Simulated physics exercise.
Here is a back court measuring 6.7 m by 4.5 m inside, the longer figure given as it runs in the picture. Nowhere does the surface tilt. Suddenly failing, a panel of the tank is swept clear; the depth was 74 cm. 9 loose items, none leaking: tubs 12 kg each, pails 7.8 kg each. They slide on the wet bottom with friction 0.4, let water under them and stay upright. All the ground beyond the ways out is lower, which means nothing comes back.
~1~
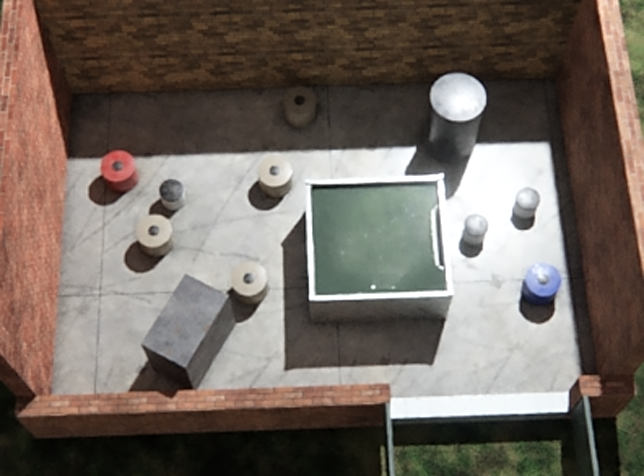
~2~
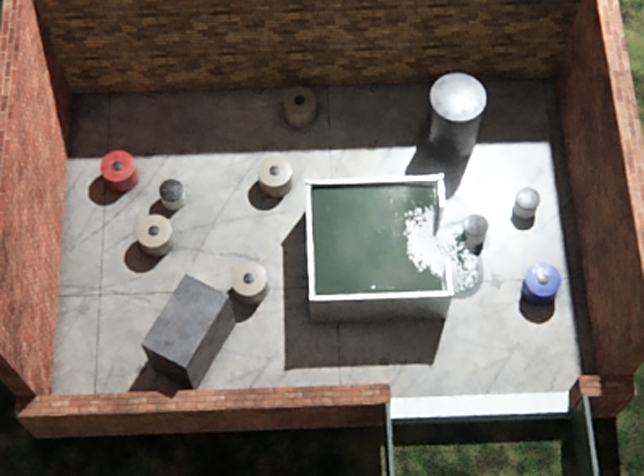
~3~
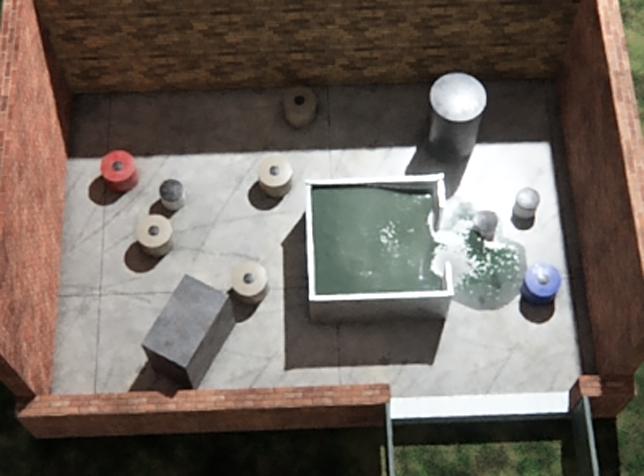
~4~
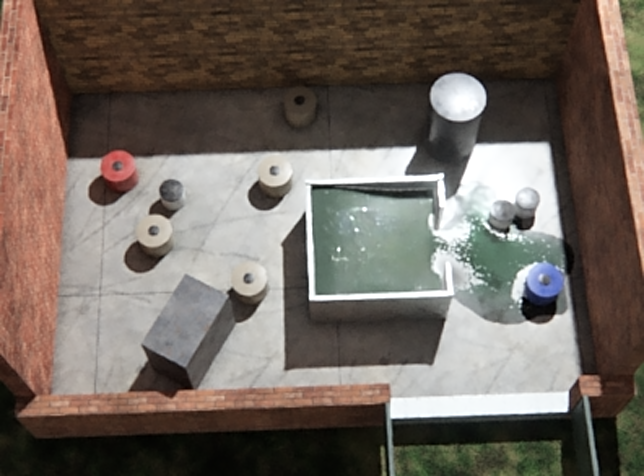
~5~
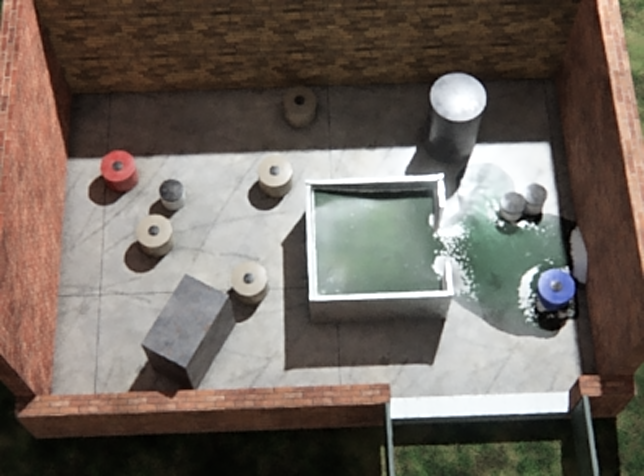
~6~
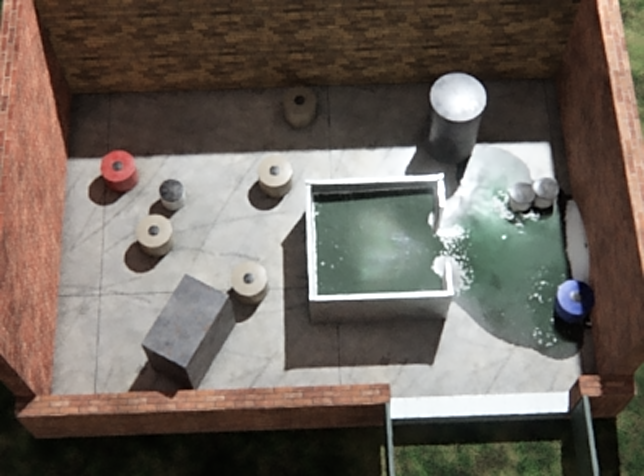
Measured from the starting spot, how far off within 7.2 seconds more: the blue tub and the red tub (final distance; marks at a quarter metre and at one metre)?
One by one: The blue tub will be over a metre off; the red tub will be roughly where it started.
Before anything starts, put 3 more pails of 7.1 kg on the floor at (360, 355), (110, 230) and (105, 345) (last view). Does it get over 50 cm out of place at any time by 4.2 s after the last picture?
In the order listed: Behind the line; behind the line; behind the line.
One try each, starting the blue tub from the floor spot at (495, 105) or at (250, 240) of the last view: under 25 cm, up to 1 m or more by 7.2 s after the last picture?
Well, it gets swept off on the first try and scarcely moves on the second.
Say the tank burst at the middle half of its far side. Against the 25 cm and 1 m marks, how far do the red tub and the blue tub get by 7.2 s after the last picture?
Here's how it goes: The red tub winds up well off, and the blue tub edges along somewhat.
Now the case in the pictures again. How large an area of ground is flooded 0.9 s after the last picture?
9.0 m2.
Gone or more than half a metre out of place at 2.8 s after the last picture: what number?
At that moment it comes to 3.
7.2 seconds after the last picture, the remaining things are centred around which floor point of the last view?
Around (252, 213).
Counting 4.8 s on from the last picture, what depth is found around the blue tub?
About 3 cm.
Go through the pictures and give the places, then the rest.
The blue tub at (543, 279) rests on the ground; the red tub at (118, 166), on the bottom; 2.3 m2 under water; 0 of 9 have shifted, in the first frame.
The blue tub at (543, 279), on the bottom; the red tub at (118, 166), on the bottom; 2.8 m2 under water; 0 of 9 have shifted, in the second frame.
The blue tub at (543, 279) rests on the ground; the red tub at (118, 166) rests on the ground; 3.4 m2 under water; 1 of 9 have shifted, in the third frame.
The blue tub at (545, 280) rests on the ground; the red tub at (118, 166), on the bottom; 4.2 m2 under water; 1 of 9 have shifted, in the fourth frame.
The blue tub at (557, 286), on the bottom, 18 cm from its start; the red tub at (118, 166), on the bottom; water covers 5.1 m2; 3 of 9 have shifted, in the fifth frame.
The blue tub at (576, 297), on the bottom, 45 cm from its start; the red tub at (118, 166) rests on the ground; water covers 6.0 m2; 3 of 9 have shifted, in the sixth frame.
Then, 0.9 s after the last picture the blue tub is near (558, 365), 1.1 m from its start, aground; the red tub is near (118, 166), 0.0 m from its start, aground; 0 of 9 are out; 0 afloat.
Then, 2.8 s after the last picture the blue tub is near (408, 398), 2.3 m from its start, aground; the red tub is near (118, 166), 0.0 m from its start, aground; 0 of 9 are out; 0 afloat.
Then, 4.8 s after the last picture the blue tub is near (408, 398), 2.3 m from its start, aground; the red tub is near (118, 166), 0.0 m from its start, aground; 0 of 9 are out; 0 afloat.
Then, 7.2 s after the last picture the blue tub is near (408, 398), 2.3 m from its start, aground; the red tub is near (118, 166), 0.0 m from its start, aground; 0 of 9 are out; 0 afloat.
